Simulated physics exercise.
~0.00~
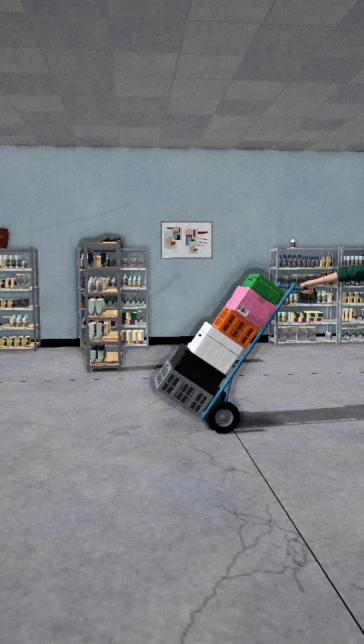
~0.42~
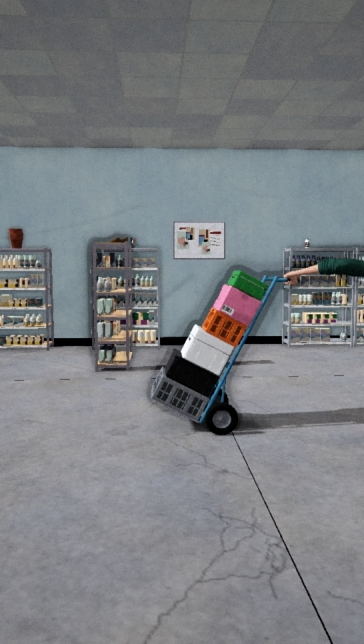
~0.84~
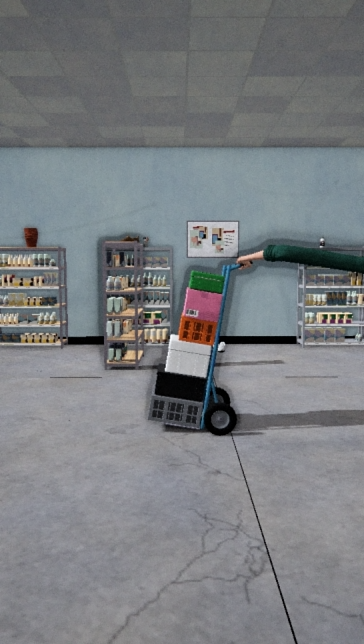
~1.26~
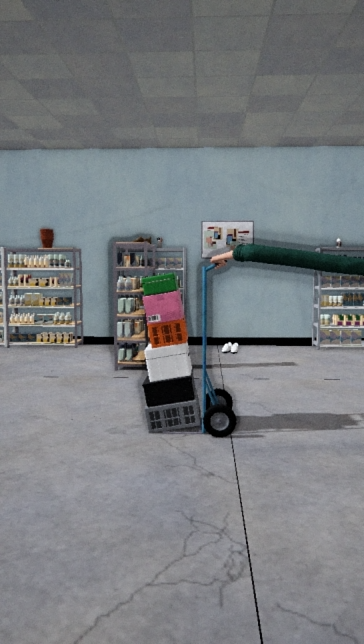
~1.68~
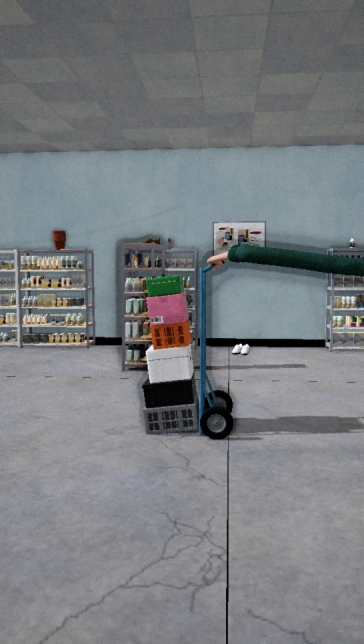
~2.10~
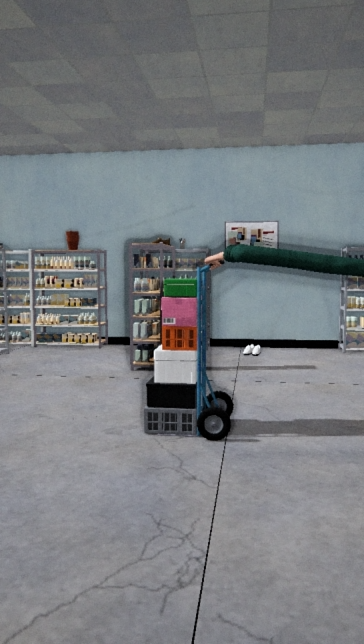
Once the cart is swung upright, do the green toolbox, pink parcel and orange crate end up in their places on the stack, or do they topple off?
All three keep their places. They lean away from the cart's frame as it comes upright, then rock back and end up stacked against it.
